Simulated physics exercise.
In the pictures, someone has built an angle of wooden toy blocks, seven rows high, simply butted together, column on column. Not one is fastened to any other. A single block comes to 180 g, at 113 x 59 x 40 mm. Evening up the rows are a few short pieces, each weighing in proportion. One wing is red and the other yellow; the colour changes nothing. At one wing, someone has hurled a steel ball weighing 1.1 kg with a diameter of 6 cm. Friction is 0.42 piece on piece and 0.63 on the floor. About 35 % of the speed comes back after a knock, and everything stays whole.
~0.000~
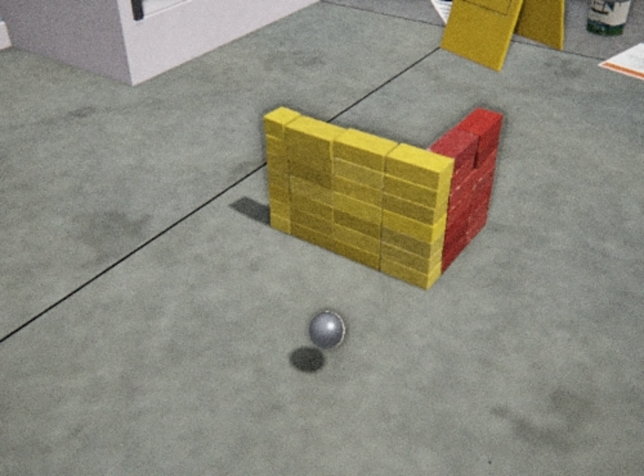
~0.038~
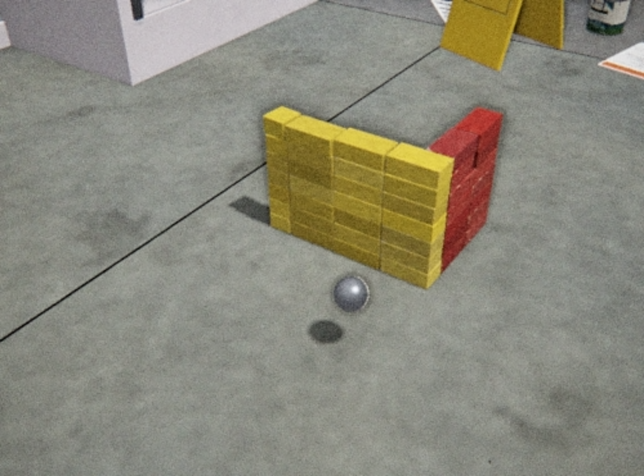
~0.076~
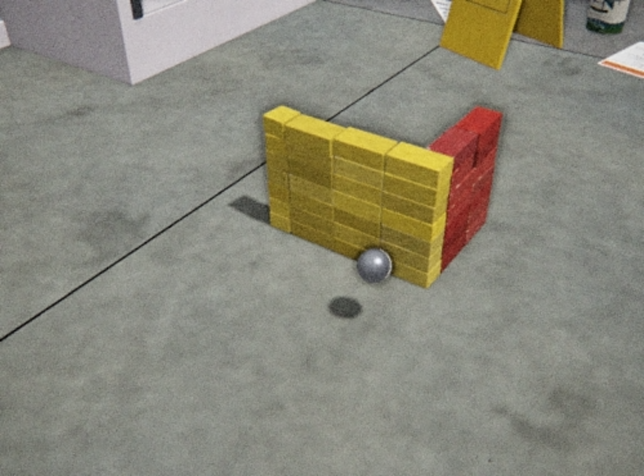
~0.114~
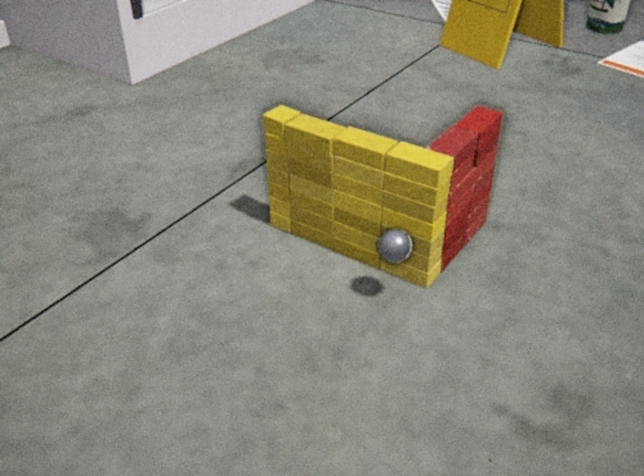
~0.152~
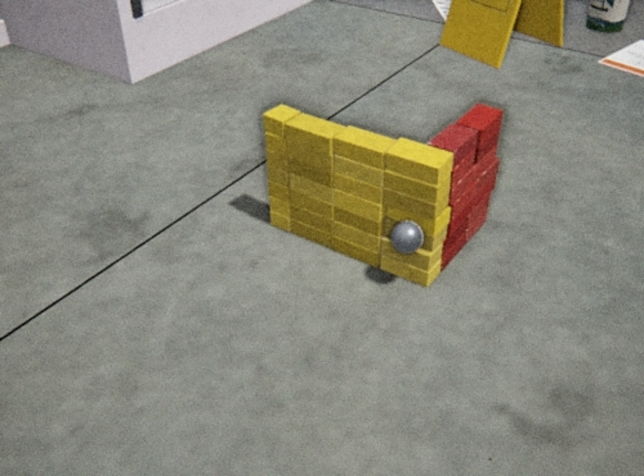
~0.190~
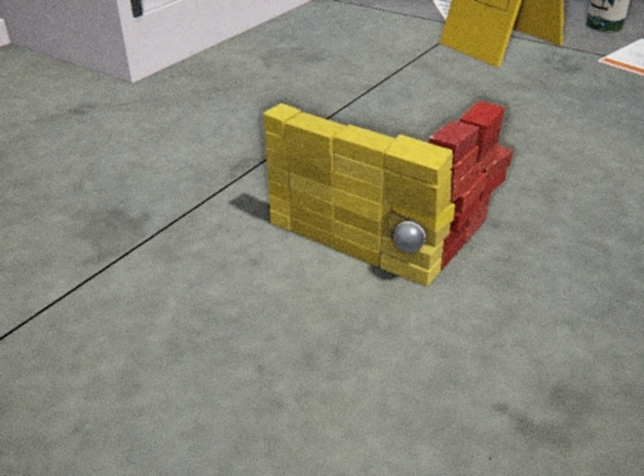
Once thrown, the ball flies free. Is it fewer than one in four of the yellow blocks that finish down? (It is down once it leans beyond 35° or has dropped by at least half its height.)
Yes, fewer than one in four.
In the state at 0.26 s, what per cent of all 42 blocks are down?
At that instant, 0 percent.
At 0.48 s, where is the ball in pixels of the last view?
It should be about (396, 278) in pixels.
Around 0.26 s, ball still moving; none of the 28 yellow blocks down (0 of 42 in all colours); top yellow block unmoved; top red block displaced 16 mm.
Around 0.48 s, ball still moving; 3 of the 28 yellow blocks down (8 of 42 in all colours); top yellow block unmoved; top red block displaced 19 mm.
Finally (1.3 s), ball rolling away; 3 of the 28 yellow blocks down (8 of 42 in all colours); top yellow block unmoved; top red block displaced 19 mm. That is 11 per cent. Seen by the last camera, middles, top yellow block near (316, 133), top red block near (456, 144).
